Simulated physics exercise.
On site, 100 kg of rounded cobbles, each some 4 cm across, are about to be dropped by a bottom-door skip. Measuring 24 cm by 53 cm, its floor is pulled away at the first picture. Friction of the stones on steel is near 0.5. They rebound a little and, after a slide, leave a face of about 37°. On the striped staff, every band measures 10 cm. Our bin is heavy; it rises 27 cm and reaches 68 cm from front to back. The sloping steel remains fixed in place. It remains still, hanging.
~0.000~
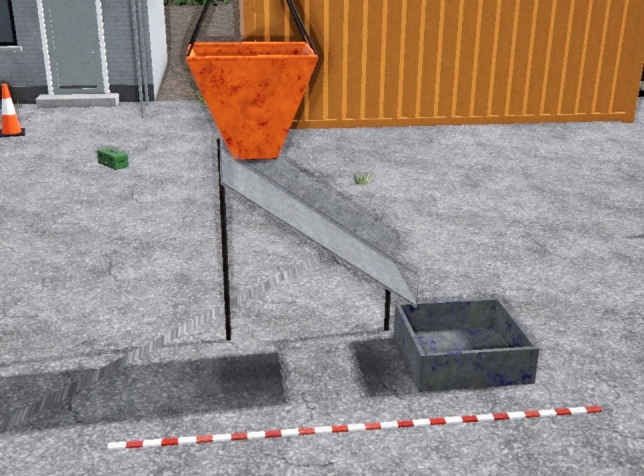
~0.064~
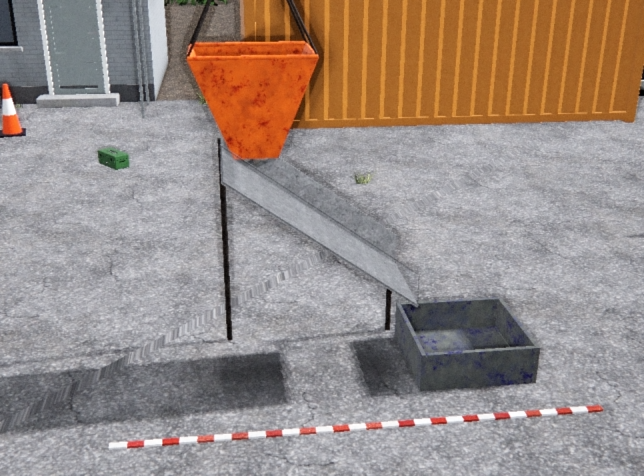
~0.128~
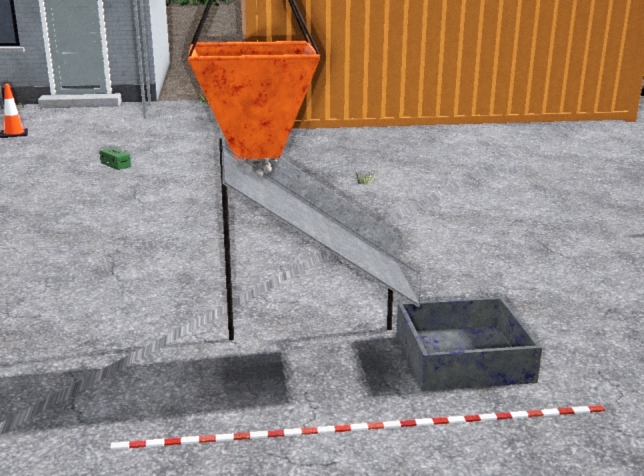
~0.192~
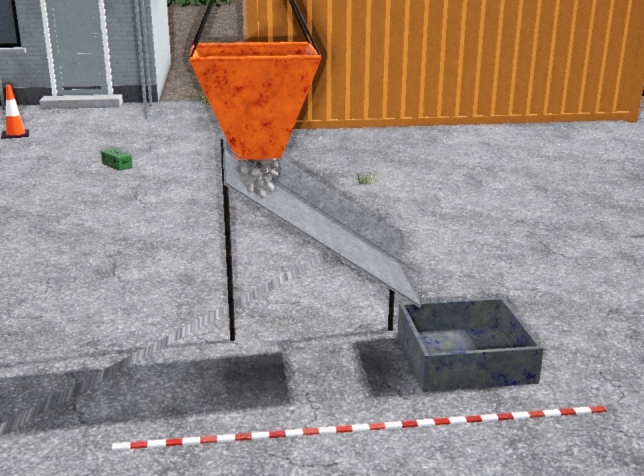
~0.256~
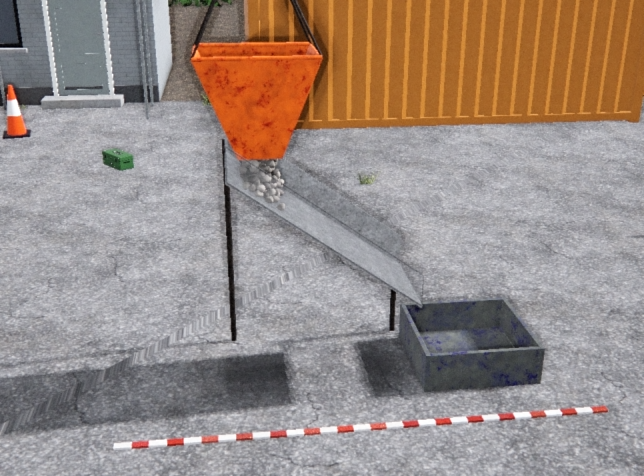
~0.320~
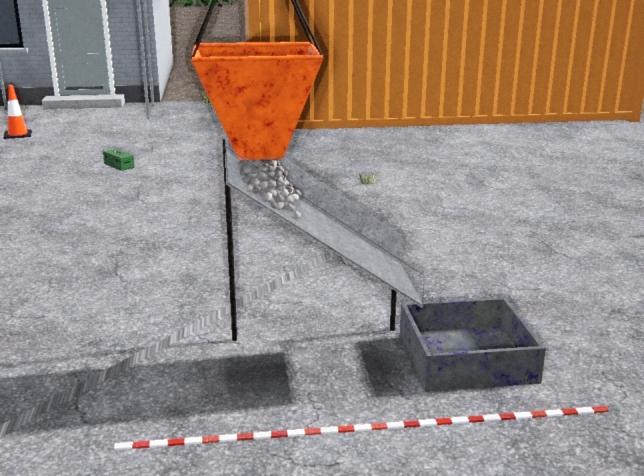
To begin with, an orange skip hangs above a sloping grey chute, with an open grey box at its lower right end, and nothing drops. Then small grey lumps emerge from the skip's bottom and land on the chute's upper end, where they gather and spread a short way down the slope.
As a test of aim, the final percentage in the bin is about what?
It is about 100 per cent.
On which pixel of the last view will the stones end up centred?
Around (480, 343).
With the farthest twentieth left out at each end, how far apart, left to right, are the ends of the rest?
Some 60 cm from left to right.
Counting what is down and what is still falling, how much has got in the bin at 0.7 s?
About 0 per cent of it.
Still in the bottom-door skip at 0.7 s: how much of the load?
Roughly 5 percent is held.
After 0.7 s, 7 % in the bottom-door skip, 91 % on the steel, 2 % falling or lying left of the bin; the stones farthest right are at (415, 279).
After 1.1 s, 0 % in the bottom-door skip, 66 % on the steel, 3 % falling or lying left of the bin, 31 % falling or lying in the bin; the stones farthest right are at (515, 343).
After 1.7 s, 0 % in the bottom-door skip, 8 % on the steel, 2 % falling or lying left of the bin, 89 % falling or lying in the bin; the stones farthest right are at (512, 330).
After 2.6 s, 0 % in the bottom-door skip, 100 % falling or lying in the bin; the stones farthest right are at (523, 338).
After 4.5 s, 0 % in the bottom-door skip, 100 % in the bin; the stones farthest right are at (523, 338).
